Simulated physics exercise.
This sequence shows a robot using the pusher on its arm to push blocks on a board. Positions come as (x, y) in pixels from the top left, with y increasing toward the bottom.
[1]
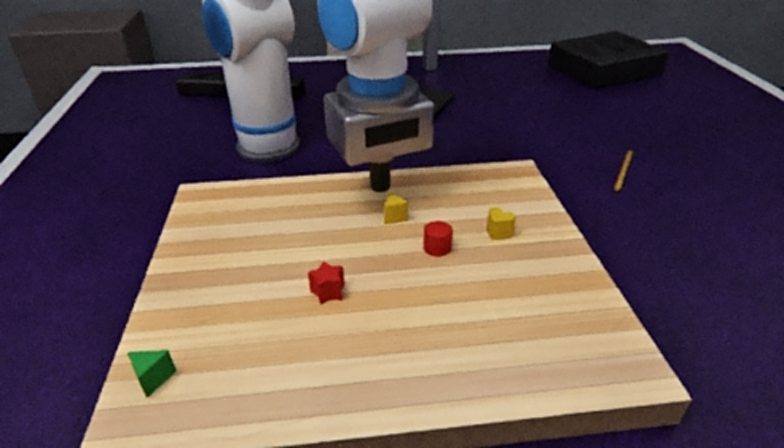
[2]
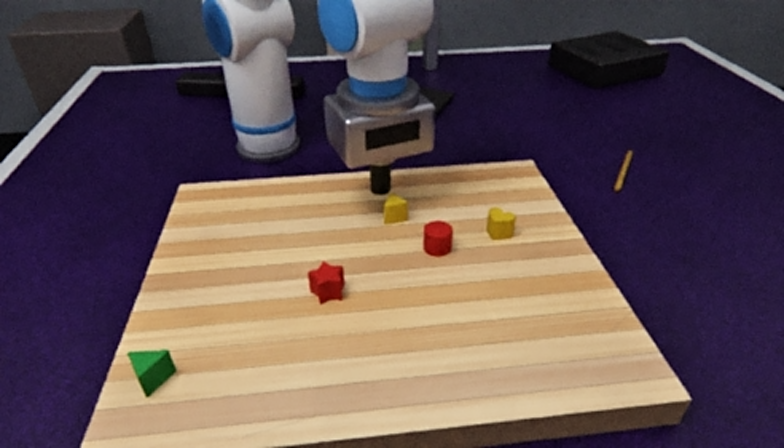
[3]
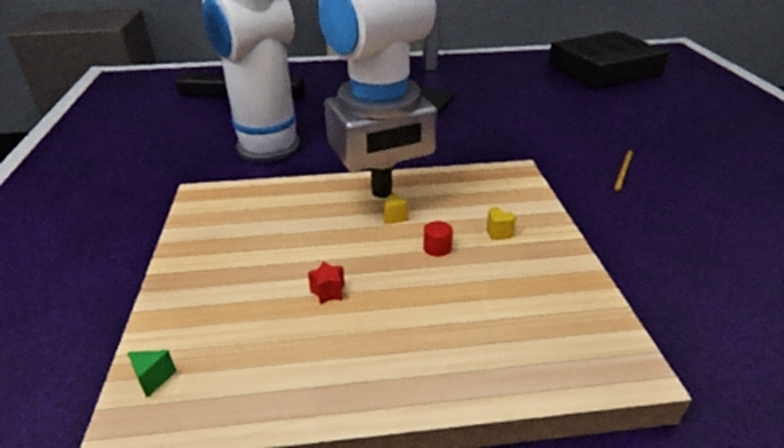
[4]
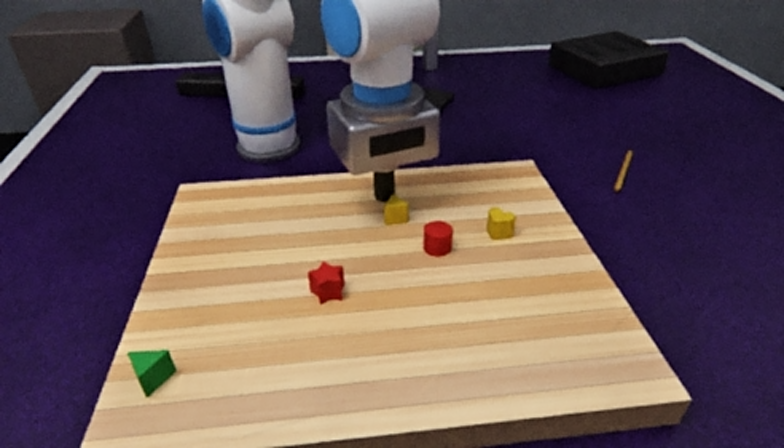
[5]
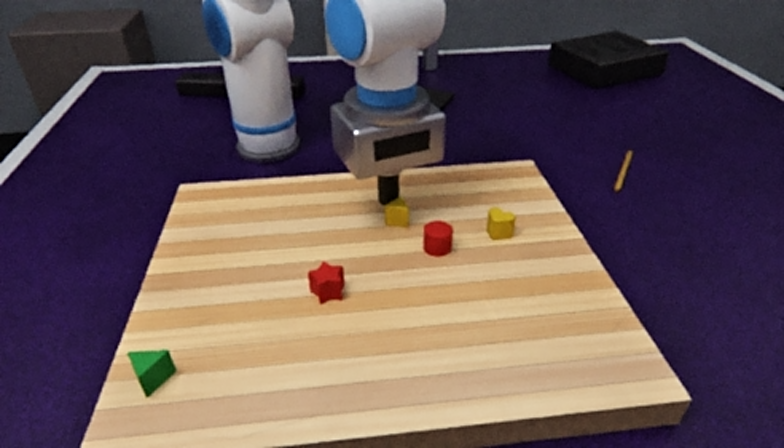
A robot arm moves slightly right and nudges the yellow triangle on the wooden board.
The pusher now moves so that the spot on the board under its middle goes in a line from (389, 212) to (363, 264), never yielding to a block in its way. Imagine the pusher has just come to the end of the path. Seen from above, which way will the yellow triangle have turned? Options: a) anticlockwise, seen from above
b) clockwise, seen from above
Correct choice: A.
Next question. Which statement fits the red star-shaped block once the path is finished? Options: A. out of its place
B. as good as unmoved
Choice B: As good as unmoved.
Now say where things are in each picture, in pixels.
The first picture shows pusher's lower end (380, 188); red star-shaped block (327, 272); yellow triangle (394, 200).
The second picture shows pusher (381, 190); blocks still.
The third picture shows pusher (382, 193); blocks still.
The fourth picture shows pusher (385, 197); yellow triangle (395, 201).
The fifth picture shows pusher (389, 201); red star-shaped block (327, 272); yellow triangle (398, 203).
One third of the way, pusher (380, 217); yellow triangle (401, 209), turned 25° anticlockwise.
Two thirds of the way, pusher (371, 233); yellow triangle (401, 209), turned 25° anticlockwise.
At the end, pusher (362, 252); red star-shaped block still; yellow triangle (401, 209), turned 25° anticlockwise.
